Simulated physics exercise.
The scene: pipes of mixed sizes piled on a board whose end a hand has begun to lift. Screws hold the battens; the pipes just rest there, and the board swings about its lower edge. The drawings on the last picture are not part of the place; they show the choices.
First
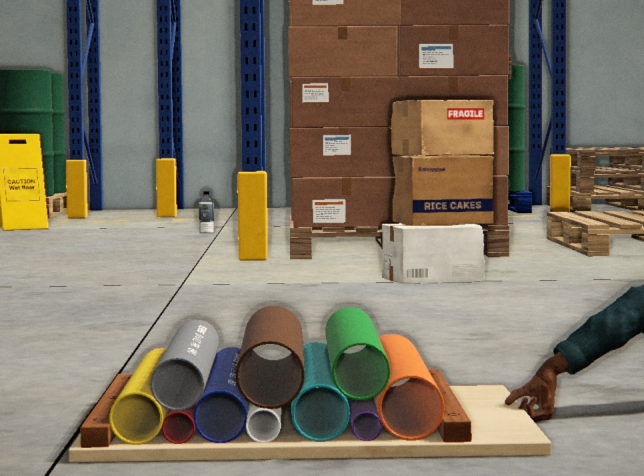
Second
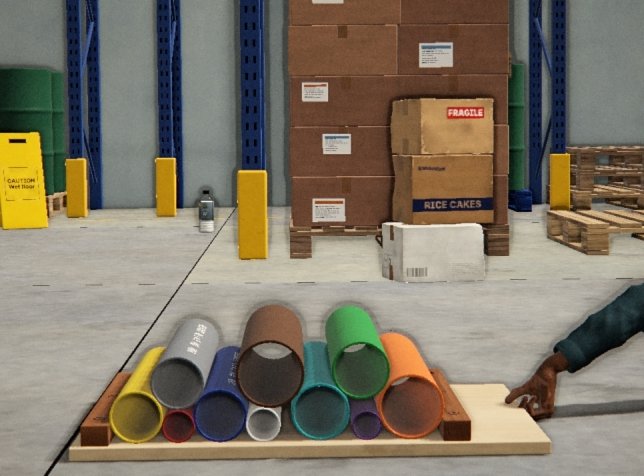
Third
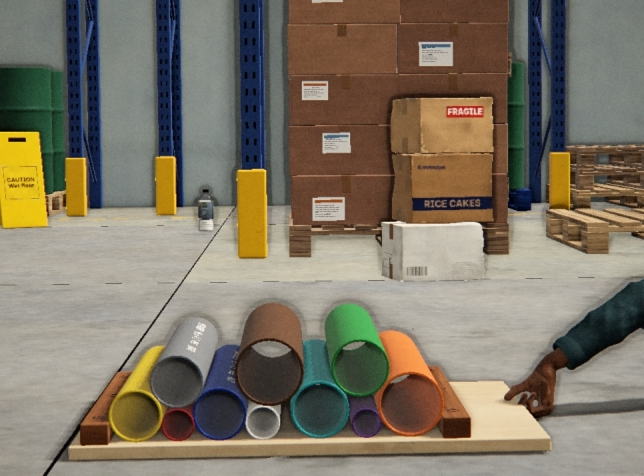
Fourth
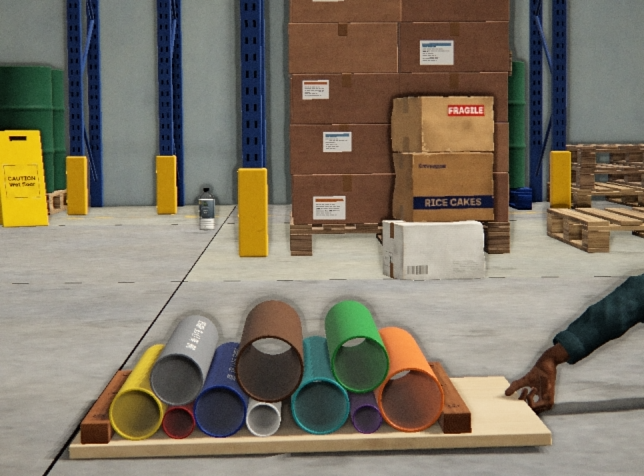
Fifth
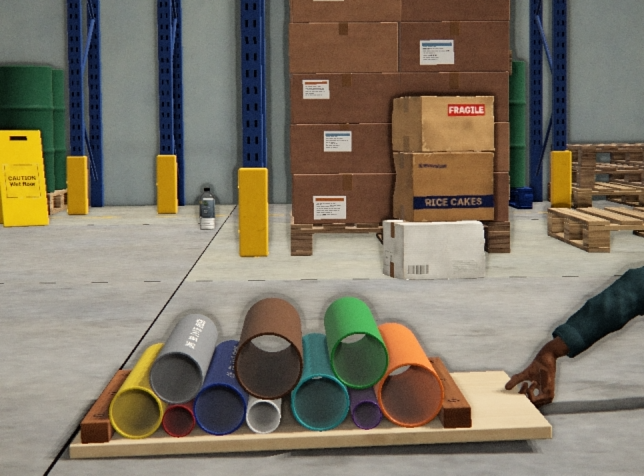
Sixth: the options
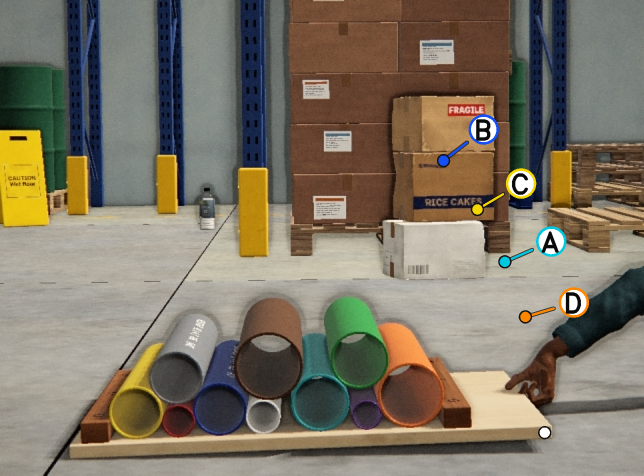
A hand at the right slightly lifting the end of a wooden board stacked with colourful pipes on a warehouse floor.
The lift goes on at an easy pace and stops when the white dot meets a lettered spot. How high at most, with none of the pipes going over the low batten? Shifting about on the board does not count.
No higher than B.
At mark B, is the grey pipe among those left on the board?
Yes.
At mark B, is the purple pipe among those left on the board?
Yes, with B.
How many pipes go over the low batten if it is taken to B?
With B, none.
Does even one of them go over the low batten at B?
No.
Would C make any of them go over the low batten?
No.
On the marked copy, A at (505, 262); B at (443, 161); C at (478, 209); D at (526, 317); the white dot at (545, 433).
Following B. Soon after the start, board at 20°.
Later, board at 37°.
In the end, board at 37°, none over the low batten.
As for the rest, A none over the low batten; C none over the low batten; D none over the low batten.
